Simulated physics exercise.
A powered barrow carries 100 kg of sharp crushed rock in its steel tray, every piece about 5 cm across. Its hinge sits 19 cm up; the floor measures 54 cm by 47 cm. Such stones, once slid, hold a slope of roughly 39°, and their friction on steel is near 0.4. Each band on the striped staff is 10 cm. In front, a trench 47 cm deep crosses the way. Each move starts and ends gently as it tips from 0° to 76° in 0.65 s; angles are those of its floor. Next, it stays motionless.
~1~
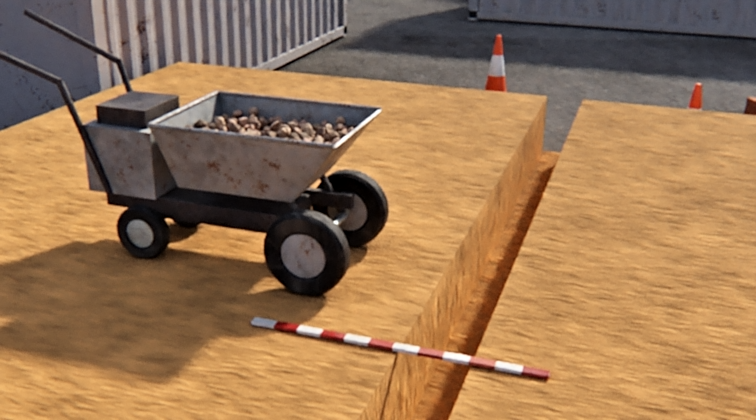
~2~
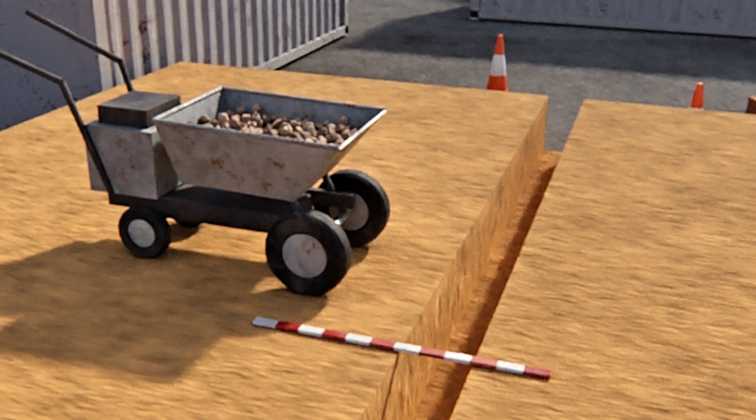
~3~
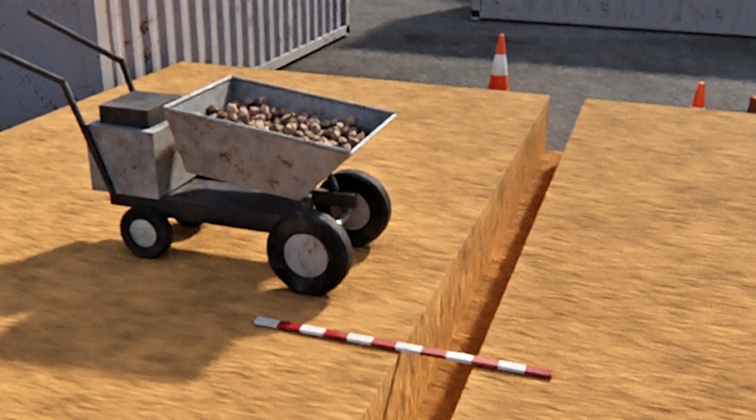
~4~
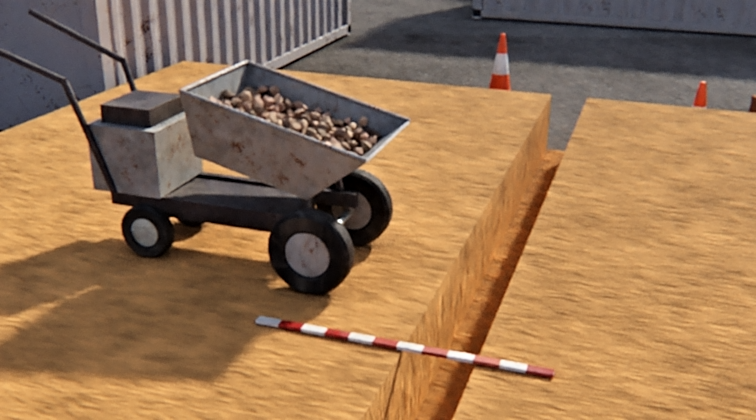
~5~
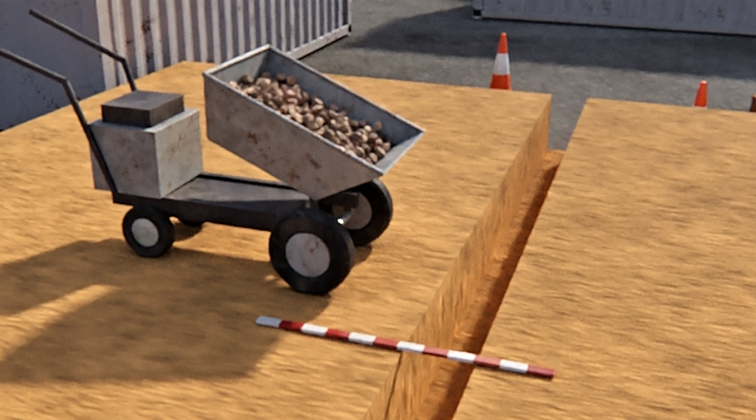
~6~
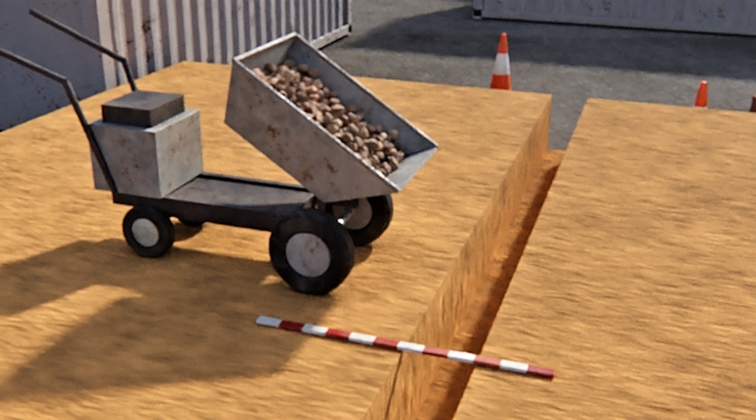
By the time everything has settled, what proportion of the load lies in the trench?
About 71 percent of the load.
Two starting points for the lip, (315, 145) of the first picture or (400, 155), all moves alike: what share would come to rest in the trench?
From the first place around 85 per cent, from the other around 15.
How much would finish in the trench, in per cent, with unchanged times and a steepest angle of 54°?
Roughly 20% would end there.
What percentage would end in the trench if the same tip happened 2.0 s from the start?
Close to 95 percent, then.
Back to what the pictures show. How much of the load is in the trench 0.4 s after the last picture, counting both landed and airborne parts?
By that moment, roughly 25 per cent of the load.
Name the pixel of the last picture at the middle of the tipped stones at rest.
Middle at around (485, 358), I'd say.
Then, 0.2 s after the last picture the floor is at 64°, 100 % in the tray; the foremost stones are at (424, 209).
Then, 0.4 s after the last picture the floor is at 76°, 74 % in the tray, 24 % in the trench, 2 % past the trench; the foremost stones are at (511, 288).
Then, 0.8 s after the last picture the floor is at 76°, 13 % in the tray, 57 % in the trench, 30 % past the trench; the foremost stones are at (688, 307).
Then, 2.8 s after the last picture the floor is at 76°, 0 % in the tray, 71 % in the trench, 29 % past the trench; the foremost stones are past the picture's edge.
